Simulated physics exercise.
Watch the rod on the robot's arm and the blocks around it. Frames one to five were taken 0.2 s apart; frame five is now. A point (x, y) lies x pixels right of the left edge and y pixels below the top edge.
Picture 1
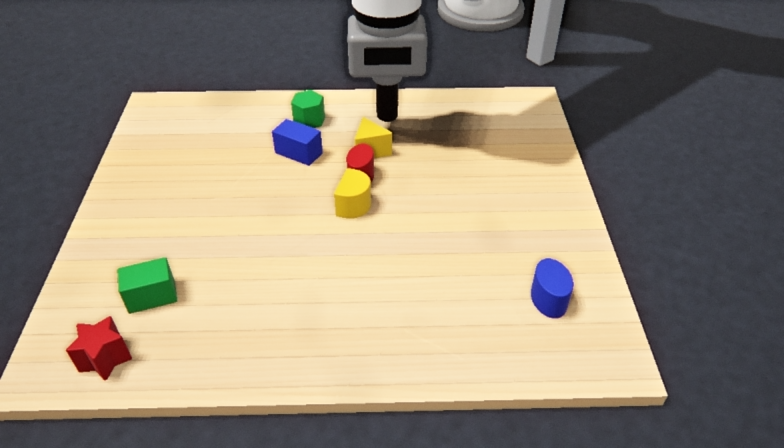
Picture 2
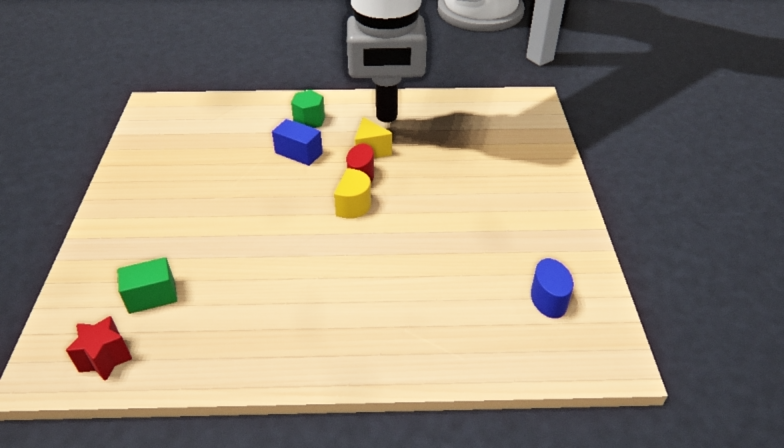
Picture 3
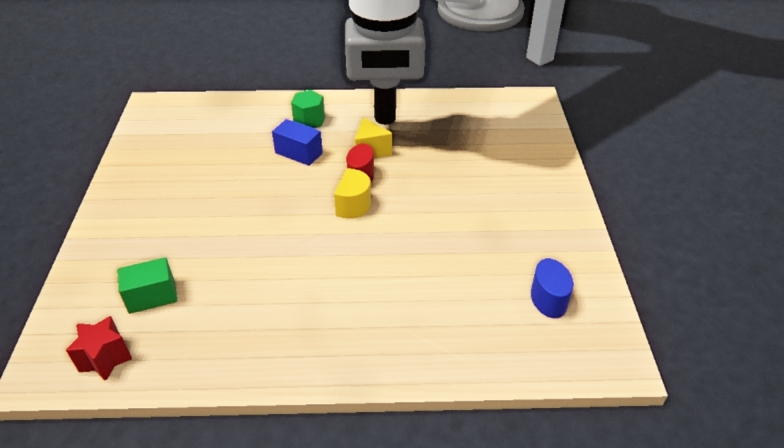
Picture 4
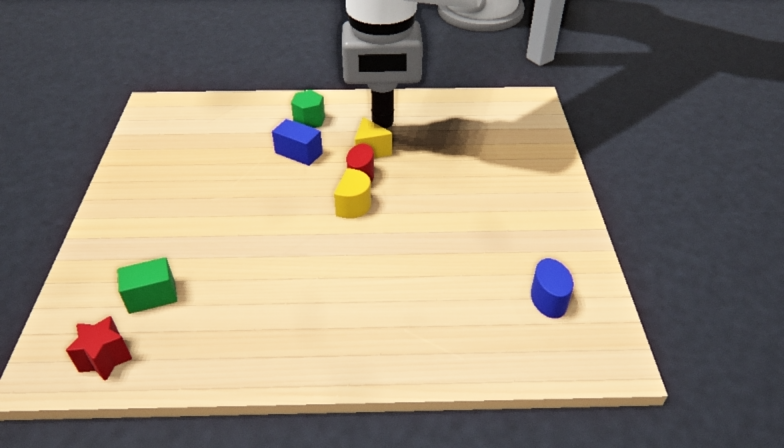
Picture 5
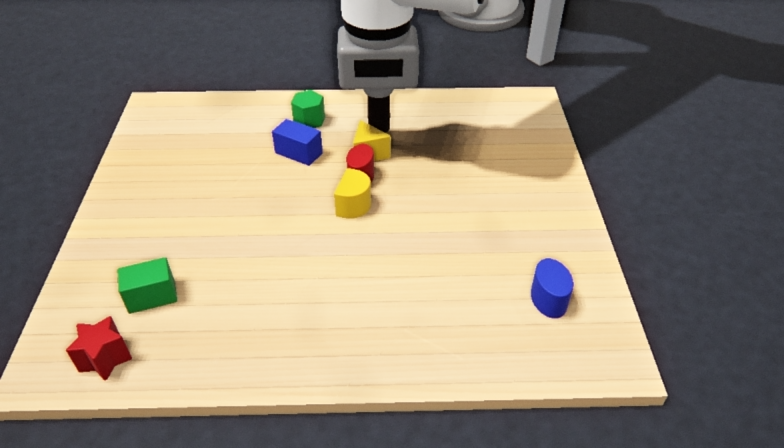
On a wooden board, the robot's rod edges slightly toward the yellow triangular block while the blocks stay still.
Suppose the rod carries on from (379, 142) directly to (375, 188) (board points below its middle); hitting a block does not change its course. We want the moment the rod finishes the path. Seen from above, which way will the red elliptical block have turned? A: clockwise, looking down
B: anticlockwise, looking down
B: Anticlockwise, looking down.
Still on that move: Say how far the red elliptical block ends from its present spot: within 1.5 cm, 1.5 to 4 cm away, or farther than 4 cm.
It slides somewhere between 1.5 and 4 cm.
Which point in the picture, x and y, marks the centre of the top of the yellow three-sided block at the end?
It ends at (352, 142).
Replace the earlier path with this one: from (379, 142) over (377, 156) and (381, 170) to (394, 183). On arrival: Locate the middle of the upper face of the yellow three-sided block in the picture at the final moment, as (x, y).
It sits at (354, 142).
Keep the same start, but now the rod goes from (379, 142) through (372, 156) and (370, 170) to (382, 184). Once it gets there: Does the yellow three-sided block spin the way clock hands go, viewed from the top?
Yes
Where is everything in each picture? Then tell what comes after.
Tip of the rod at (387, 117), middles of tops, blue rectangle at (296, 130), yellow D-shaped block at (353, 182), red elliptical block at (360, 155), yellow three-sided block at (370, 129), in the first picture.
Rod at (387, 117), nothing pushed, in the second picture.
Rod at (385, 120), nothing pushed, in the third picture.
Rod at (383, 123), nothing pushed, in the fourth picture.
Rod at (379, 129), blue rectangle at (296, 130), yellow D-shaped block at (353, 182), red elliptical block at (360, 155), yellow three-sided block at (368, 132), in the fifth picture.
The first path, step by step. Halfway along, rod at (377, 151); yellow D-shaped block at (353, 188); red elliptical block at (350, 161), turned 35° anticlockwise; yellow three-sided block at (353, 142), turned 40° clockwise.
At the end, rod at (375, 174); blue rectangle unmoved; yellow D-shaped block at (352, 188); red elliptical block at (348, 162), turned 35° anticlockwise; yellow three-sided block at (352, 142), turned 50° clockwise.
